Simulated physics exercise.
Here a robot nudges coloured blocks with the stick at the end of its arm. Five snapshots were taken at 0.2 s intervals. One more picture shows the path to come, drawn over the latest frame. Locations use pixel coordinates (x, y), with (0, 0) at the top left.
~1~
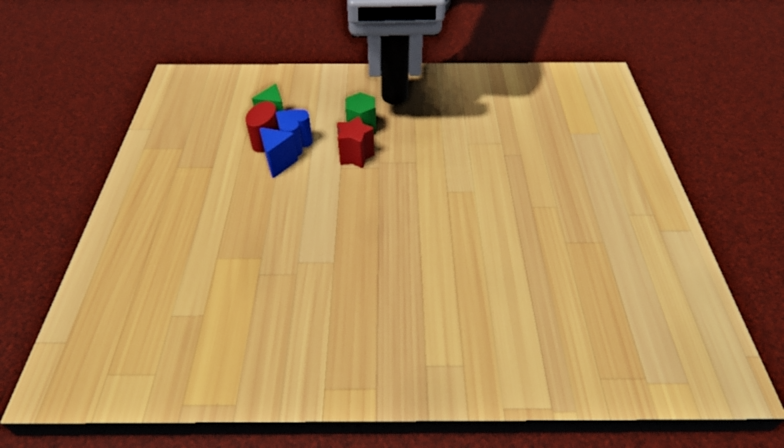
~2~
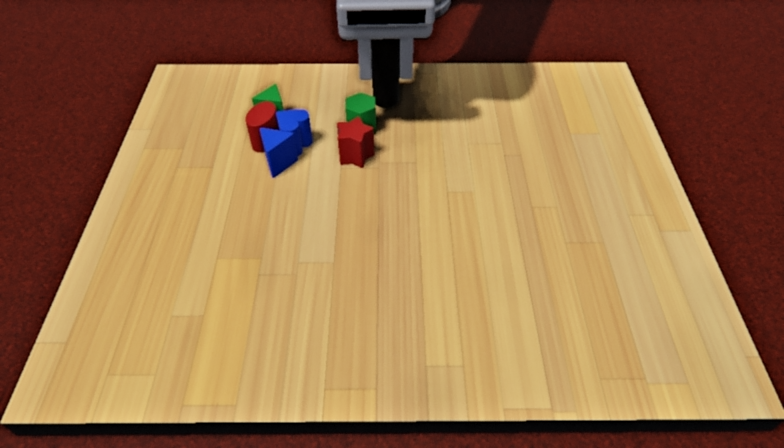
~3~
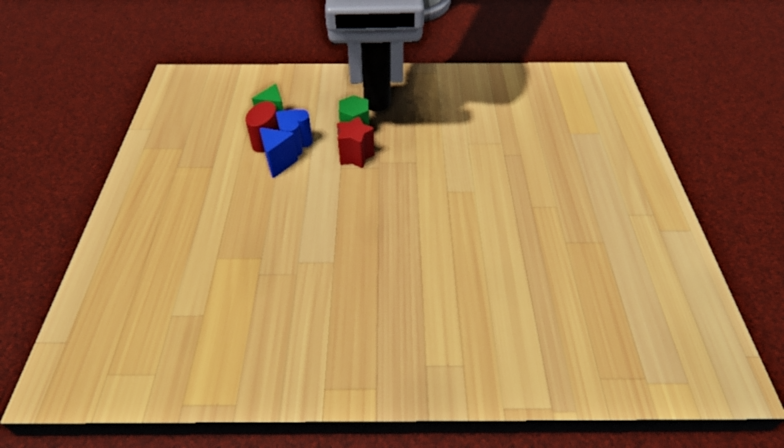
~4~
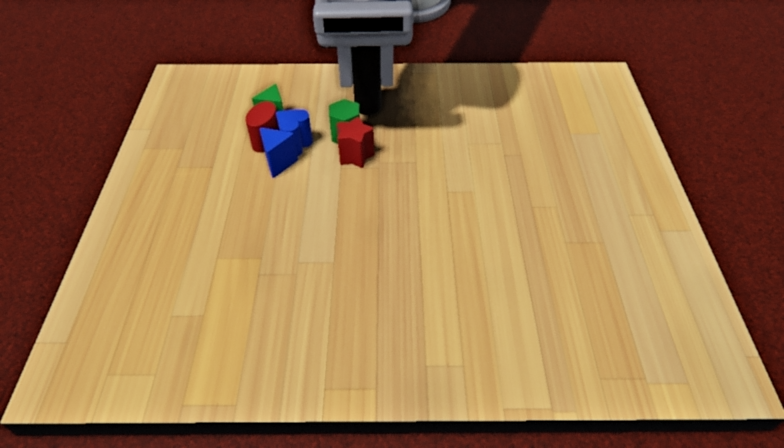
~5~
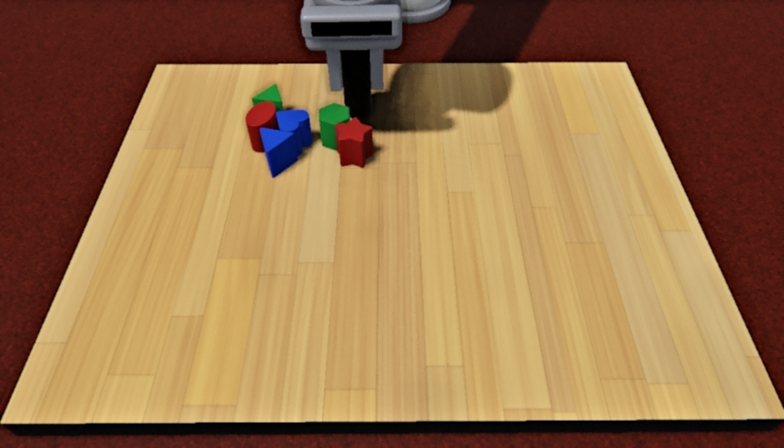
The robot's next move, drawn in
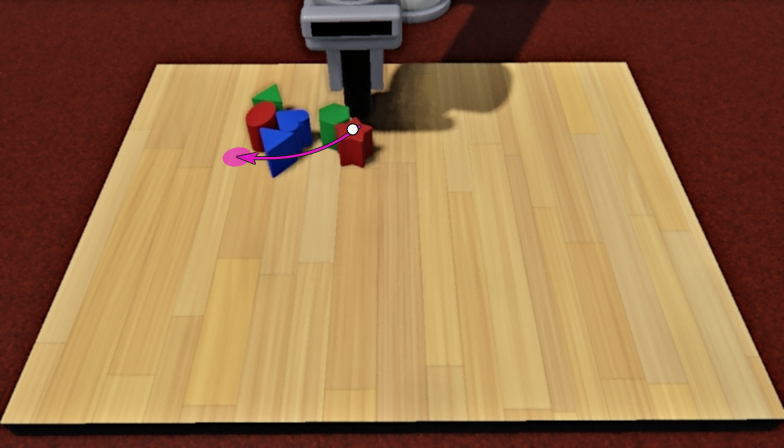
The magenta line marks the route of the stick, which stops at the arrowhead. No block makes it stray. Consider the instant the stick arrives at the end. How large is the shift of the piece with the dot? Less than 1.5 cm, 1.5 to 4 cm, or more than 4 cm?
I reckon it covers less than 1.5 cm.
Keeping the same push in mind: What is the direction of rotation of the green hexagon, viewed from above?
Seen from overhead, it turns anticlockwise.
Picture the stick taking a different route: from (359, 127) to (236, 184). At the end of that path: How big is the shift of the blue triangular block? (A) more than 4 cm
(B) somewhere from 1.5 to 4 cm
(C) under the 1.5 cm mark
Letter A.
The drawn path runs from (359, 127) through (326, 147) and (282, 158) to (237, 157); the dot is on the red star-shaped block.
What follows on the original path. One third of the way, stick at (324, 132); red oval at (247, 110), turned 15° anticlockwise; blue triangular block at (263, 141); blue heart block at (269, 120), turned 40° clockwise; green hexagon at (296, 131), turned 25° clockwise.
Two thirds of the way, stick at (279, 143); red oval at (236, 107), turned 20° clockwise; blue triangular block at (231, 154), turned 65° clockwise; blue heart block at (247, 122), turned 60° clockwise; green hexagon at (260, 149).
At the end, stick at (233, 142); red oval at (226, 98), turned 65° clockwise; blue triangular block at (224, 157), turned 60° clockwise; blue heart block at (213, 114), turned 110° clockwise; green hexagon at (254, 152), turned 20° anticlockwise; red star-shaped block not moved.
